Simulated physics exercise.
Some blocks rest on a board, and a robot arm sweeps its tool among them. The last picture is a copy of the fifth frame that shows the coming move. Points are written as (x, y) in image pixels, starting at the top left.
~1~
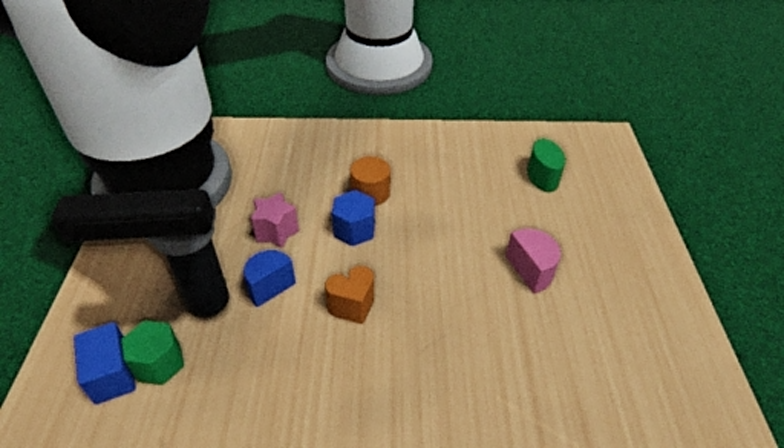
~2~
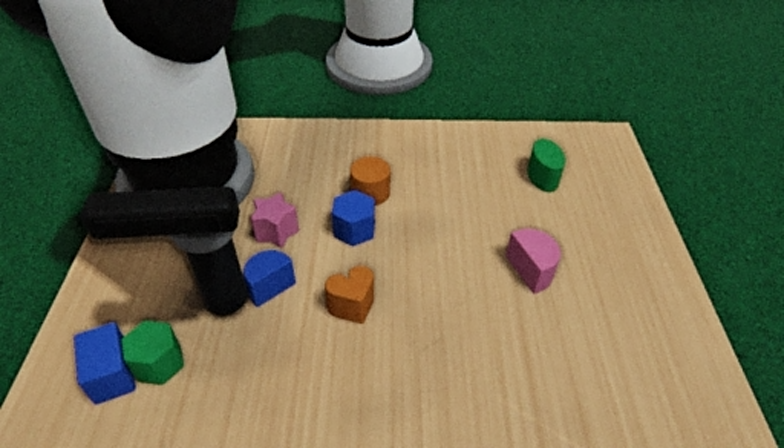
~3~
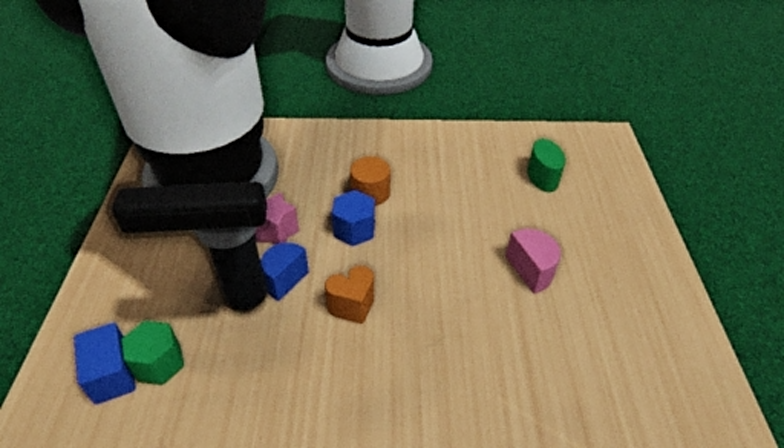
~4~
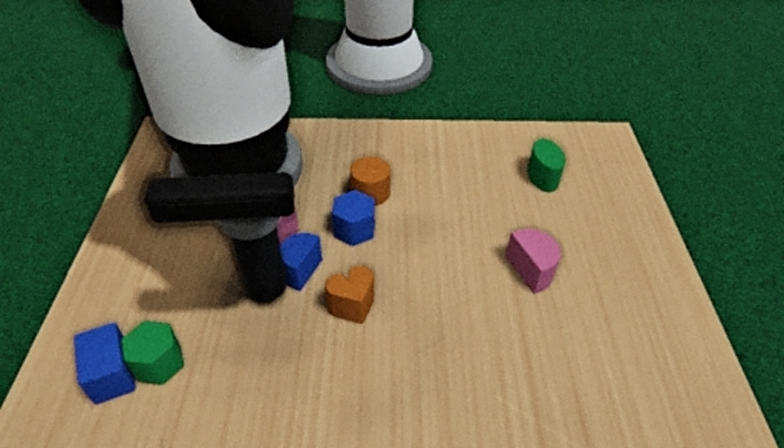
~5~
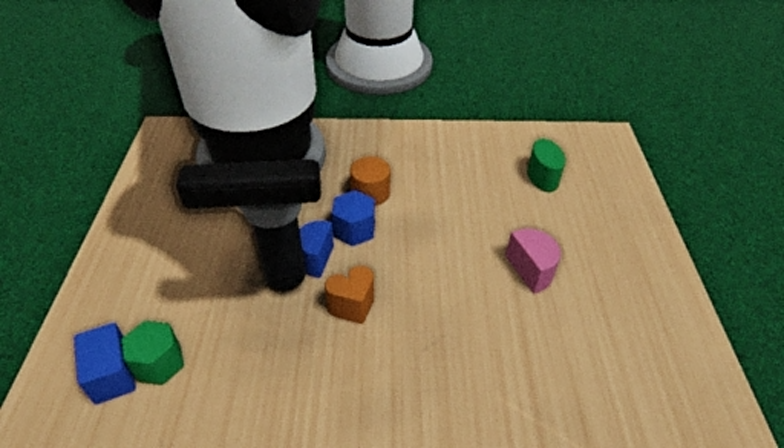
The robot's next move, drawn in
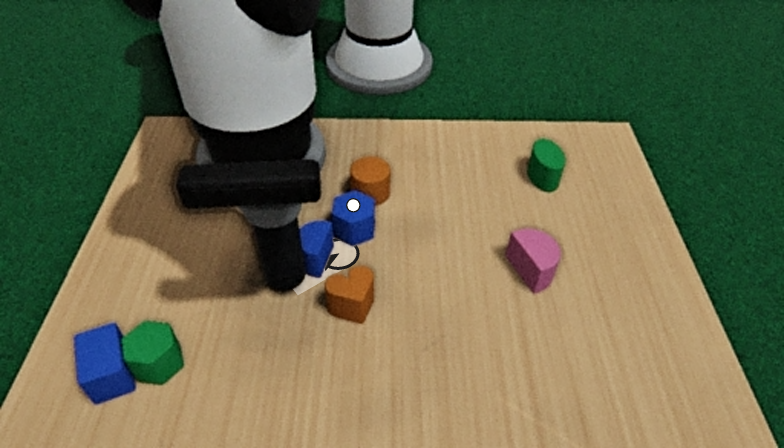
A white and black robot arm reaches over a light wooden board on a green surface, seen from above by a still camera. A blue cube and green block sit lower left, pink, blue and orange blocks cluster near the middle, and green and pink ones rest at right. The arm sweeps rightward, pushing the blue half-round block right and slightly upward while hiding the pink star.
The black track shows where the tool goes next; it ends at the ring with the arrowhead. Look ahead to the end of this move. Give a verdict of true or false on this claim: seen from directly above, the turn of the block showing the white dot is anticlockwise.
False.
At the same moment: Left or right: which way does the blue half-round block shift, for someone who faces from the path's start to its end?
It moves off to the left.
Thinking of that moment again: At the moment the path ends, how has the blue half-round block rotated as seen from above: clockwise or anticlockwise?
That block twists counter-clockwise.
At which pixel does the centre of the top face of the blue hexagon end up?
When the path ends, it will be at (368, 188).
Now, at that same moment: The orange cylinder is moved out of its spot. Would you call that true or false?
True
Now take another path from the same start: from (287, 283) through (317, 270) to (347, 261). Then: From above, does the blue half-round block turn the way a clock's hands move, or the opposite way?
It twists anticlockwise.
Drawn move, from (287, 283) to (339, 254); the dot is on the blue hexagon.
What follows on the original path. Halfway along, tool at (314, 261); blue half-round block at (330, 218), turned 30° anticlockwise; blue hexagon at (358, 198), turned 30° clockwise.
At the end, tool at (339, 247); pink star block still; blue half-round block at (340, 203), turned 75° anticlockwise; blue hexagon at (368, 188), turned 55° clockwise; orange cylinder at (377, 160).
